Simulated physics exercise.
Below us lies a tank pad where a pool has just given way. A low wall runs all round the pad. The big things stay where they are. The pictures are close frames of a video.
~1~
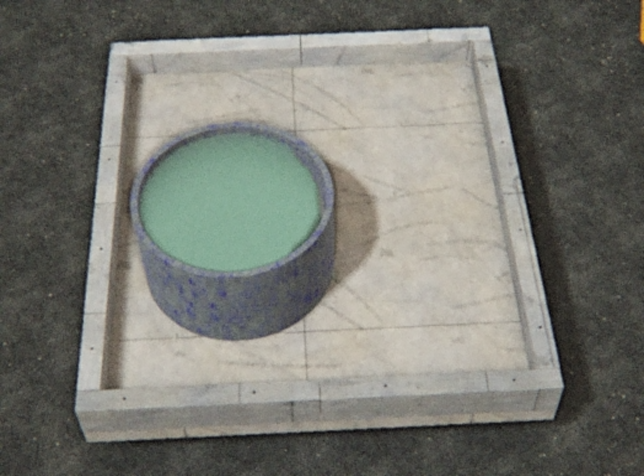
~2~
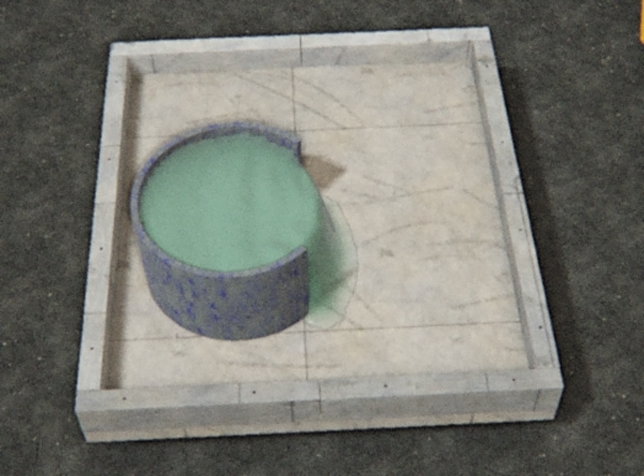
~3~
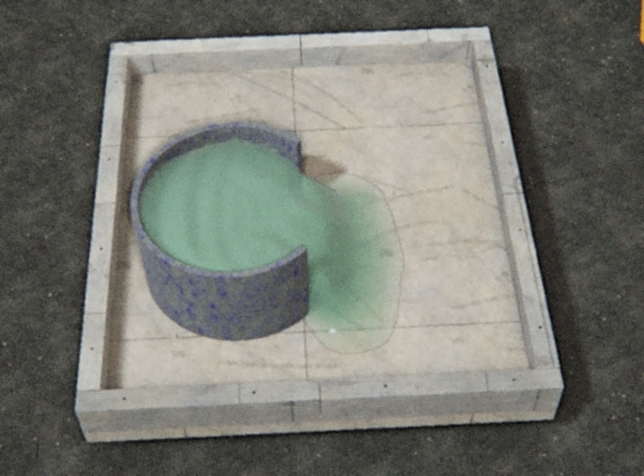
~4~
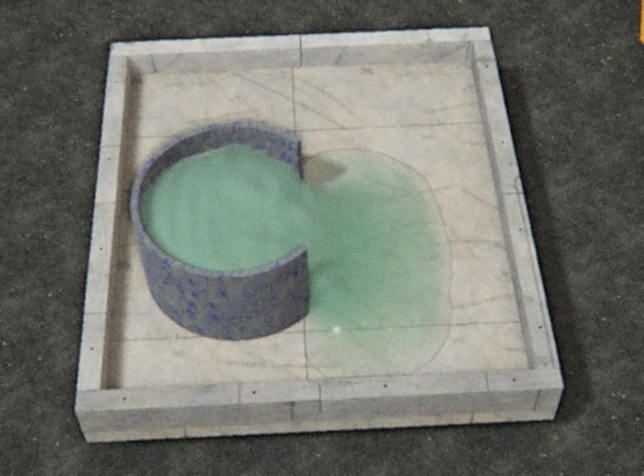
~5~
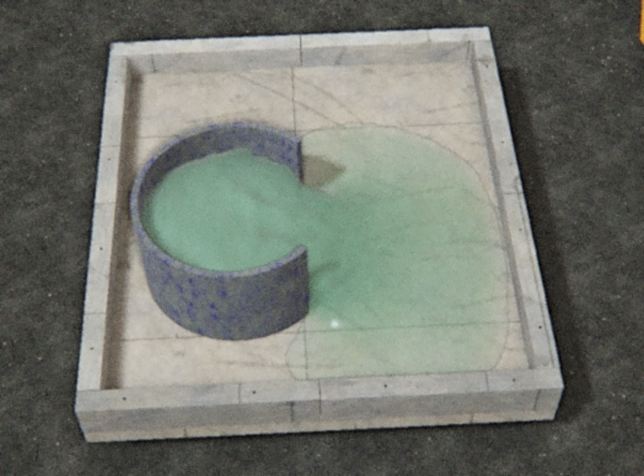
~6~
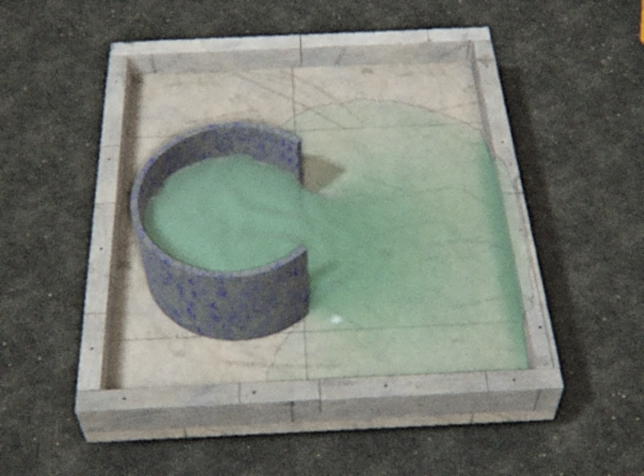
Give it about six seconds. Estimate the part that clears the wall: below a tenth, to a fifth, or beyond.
The share lost is a tenth to a fifth.
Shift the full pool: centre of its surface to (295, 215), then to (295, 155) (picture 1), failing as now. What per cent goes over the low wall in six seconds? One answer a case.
Near 16 and 16 in a hundred.
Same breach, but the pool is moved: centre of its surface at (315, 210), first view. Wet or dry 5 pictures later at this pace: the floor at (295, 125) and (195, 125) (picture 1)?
As listed: Not flooded, no water.
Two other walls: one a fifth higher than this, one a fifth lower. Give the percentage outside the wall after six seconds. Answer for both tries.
About 6 and 20 per cent.
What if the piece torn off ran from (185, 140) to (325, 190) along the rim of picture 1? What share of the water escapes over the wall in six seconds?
I make it 12 per cent.
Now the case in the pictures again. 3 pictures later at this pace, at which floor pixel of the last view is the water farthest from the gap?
Around (462, 64).
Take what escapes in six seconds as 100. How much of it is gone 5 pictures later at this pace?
Near 20 in a hundred.
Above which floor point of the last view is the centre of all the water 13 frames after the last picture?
Around (372, 235).
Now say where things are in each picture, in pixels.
The first frame shows the pool at (233, 200) is whole and still.
In the second frame, the front is at (322, 323), out from the gap at (327, 239).
In the third frame, the front is at (363, 344), out from the gap at (327, 239).
In the fourth frame, the front is at (399, 371), out from the gap at (327, 243).
In the fifth frame, water pours out at (327, 244) and has run to a hidden place.
In the sixth frame, the front is at a hidden place, out from the gap at (327, 245).
A moment on, water covers 55 % of the floor; the low wall has let 0 % over.
Next, water covers 55 % of the floor; the low wall has let 2 % over.
Then, water covers 60 % of the floor; the low wall has let 11 % over.
Later, water covers 85 % of the floor; the low wall has let 12 % over.
In the end, water covers 85 % of the floor; the low wall has let 12 % over.
